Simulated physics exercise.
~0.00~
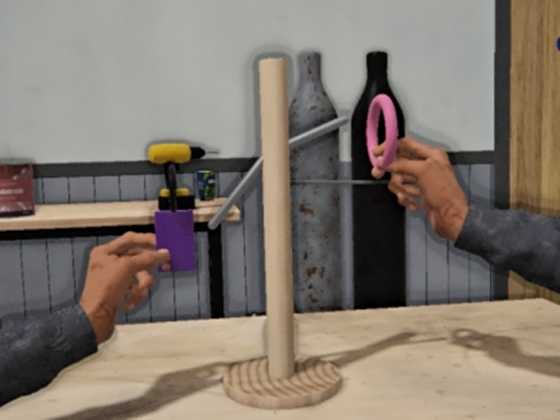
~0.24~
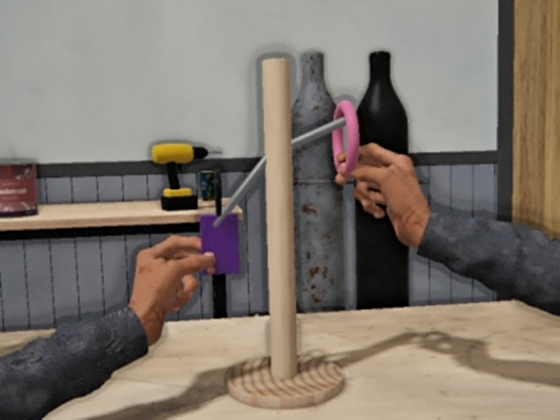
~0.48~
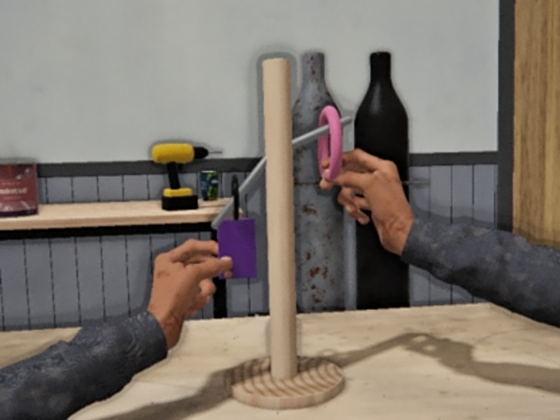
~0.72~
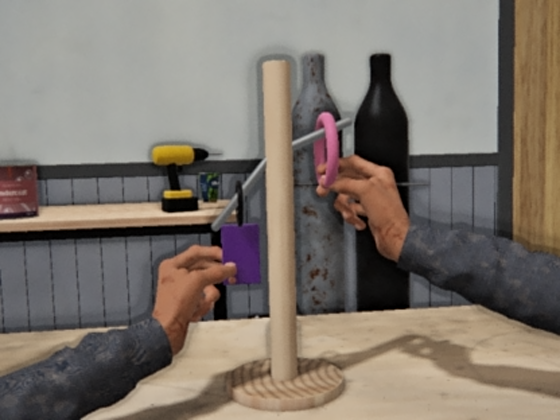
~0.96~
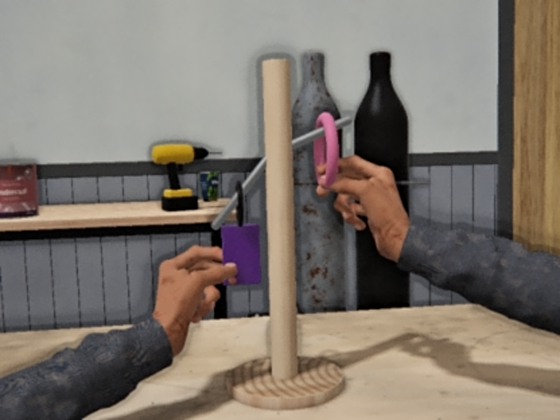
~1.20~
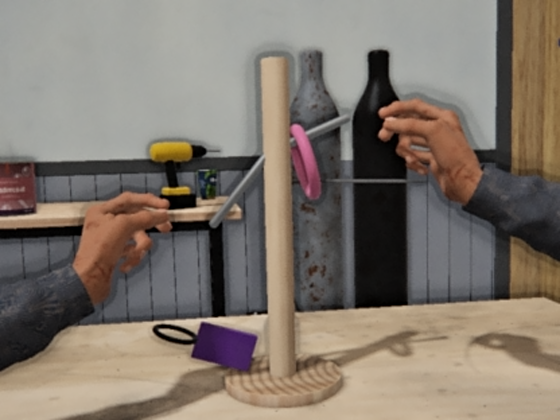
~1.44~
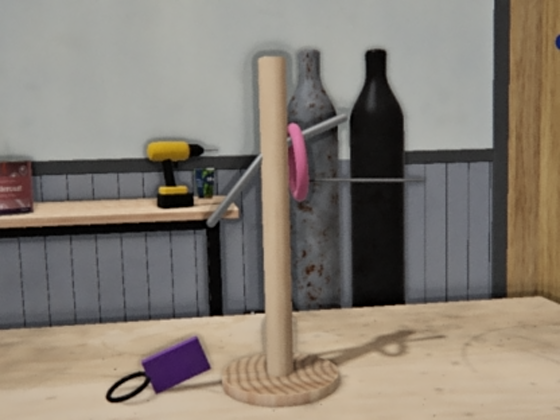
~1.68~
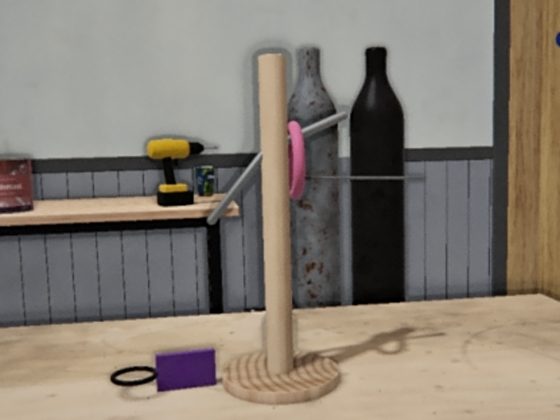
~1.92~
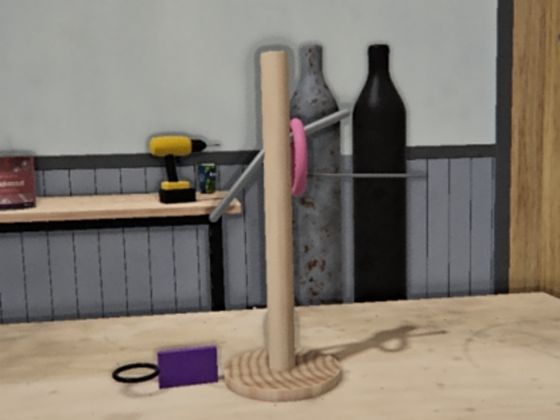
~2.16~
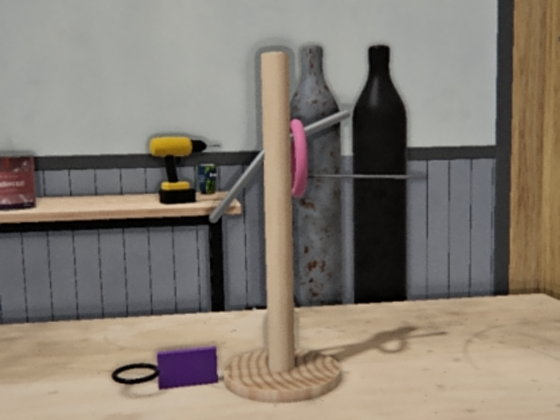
The footage shows two hands bringing a purple tag and a pink tape ring toward a wooden peg stand from either side, then letting go and withdrawing. The tag drops and ends up lying on the table beside the base, while the pink ring stays hanging on the slanted rod.
